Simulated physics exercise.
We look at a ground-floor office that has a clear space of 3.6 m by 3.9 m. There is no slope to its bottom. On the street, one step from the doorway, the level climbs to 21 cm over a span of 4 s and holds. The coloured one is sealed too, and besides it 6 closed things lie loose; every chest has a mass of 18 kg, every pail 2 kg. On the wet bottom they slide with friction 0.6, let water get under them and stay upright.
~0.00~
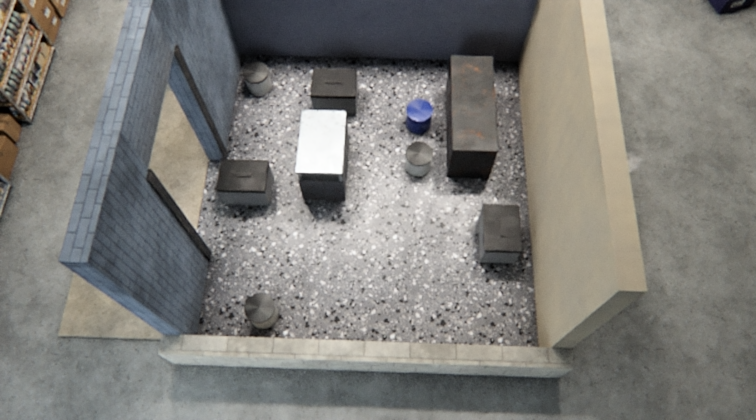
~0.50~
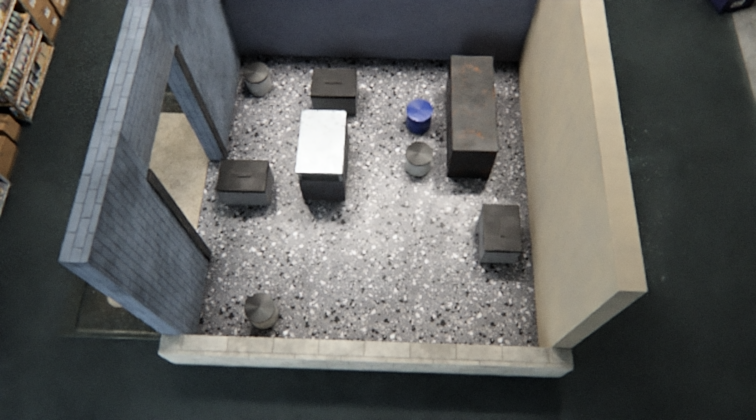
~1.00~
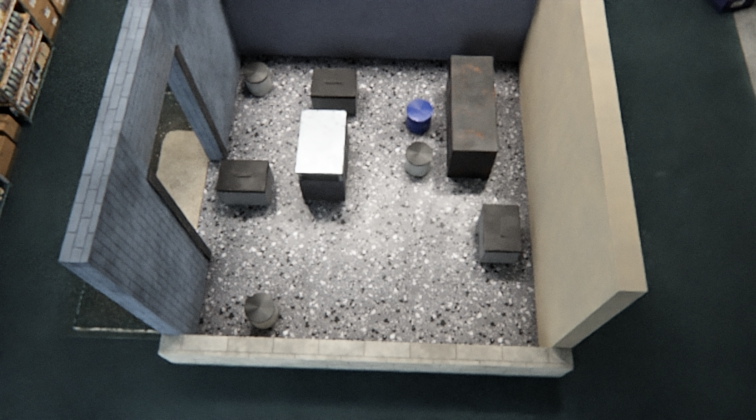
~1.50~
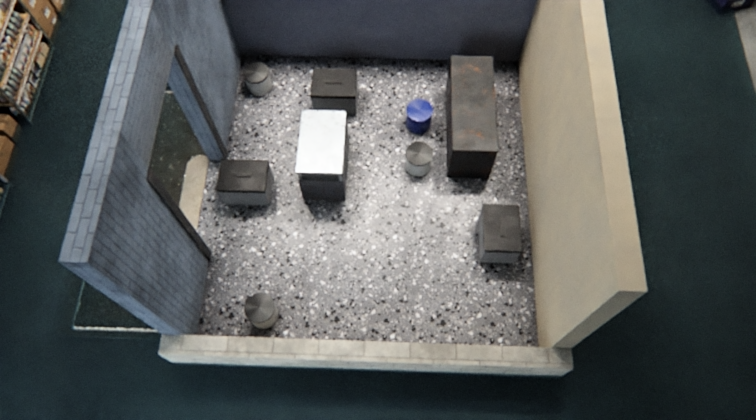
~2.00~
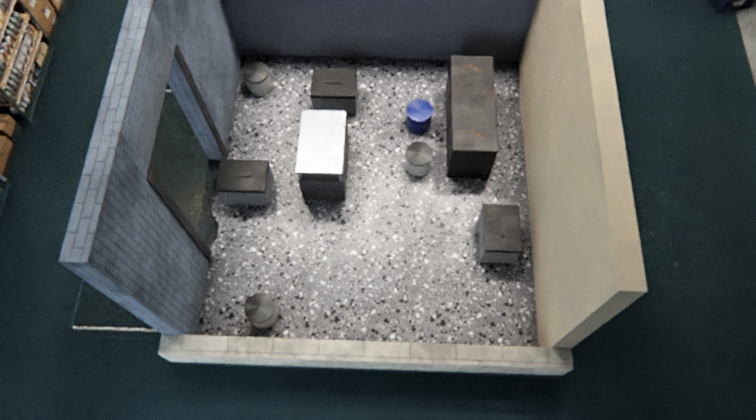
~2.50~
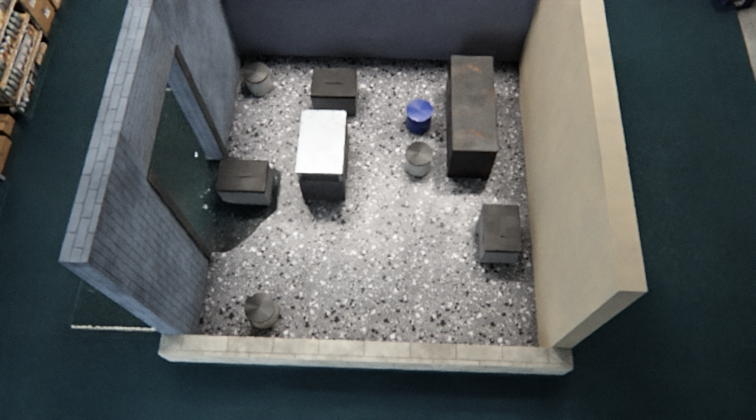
Dark water spreads over the grey ground around a roofless room with a speckled floor, then gradually covers the pale patch outside the doorway in the left wall. It then slips through the doorway and around the nearest dark box, while the blue pail and other objects stay still.
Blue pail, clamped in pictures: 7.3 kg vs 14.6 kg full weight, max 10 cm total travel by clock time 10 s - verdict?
I'd say the half-size load is fine.
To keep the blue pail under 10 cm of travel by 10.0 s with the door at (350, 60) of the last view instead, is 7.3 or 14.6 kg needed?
Note: Only the heavier mass keeps it.
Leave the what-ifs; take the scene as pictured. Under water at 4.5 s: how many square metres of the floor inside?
I'd estimate close to 6.5 m2.
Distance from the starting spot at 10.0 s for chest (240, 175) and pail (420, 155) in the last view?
40 cm, 60 cm.
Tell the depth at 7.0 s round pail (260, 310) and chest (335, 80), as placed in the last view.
First about 4 cm, second about 4 cm.
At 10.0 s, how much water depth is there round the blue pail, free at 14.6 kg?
Close to 9 cm deep.
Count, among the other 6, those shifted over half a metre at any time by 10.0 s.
It adds up to 4.
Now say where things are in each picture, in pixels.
The blue pail at (420, 110), on the bottom; water covers 0.0 m2; 0 of 7 have shifted, in the first frame.
The blue pail at (420, 110), on the bottom; 0.0 m2 under water; 0 of 7 have shifted, in the second frame.
The blue pail at (420, 110), on the bottom; 0.0 m2 under water; 0 of 7 have shifted, in the third frame.
The blue pail at (420, 110), on the bottom; water covers 0.0 m2; 0 of 7 have shifted, in the fourth frame.
The blue pail at (420, 110), on the bottom; water covers 0.0 m2; 0 of 7 have shifted, in the fifth frame.
The blue pail at (420, 110) rests on the ground; water covers 0.3 m2; 0 of 7 have shifted, in the sixth frame.
After 3.5 s the blue pail would be 0 cm from its start with 7.3 kg and 0 cm from its start with 14.6 kg; 0 cm of water round it then.
After 4.5 s the blue pail would be 0 cm from its start with 7.3 kg and 0 cm from its start with 14.6 kg; 0 cm of water round it then.
After 7.0 s the blue pail would be 0 cm from its start with 7.3 kg and 0 cm from its start with 14.6 kg; 3 cm of water round it then.
After 10.0 s the blue pail would be 1 cm from its start with 7.3 kg and 0 cm from its start with 14.6 kg; 9 cm of water round it then.
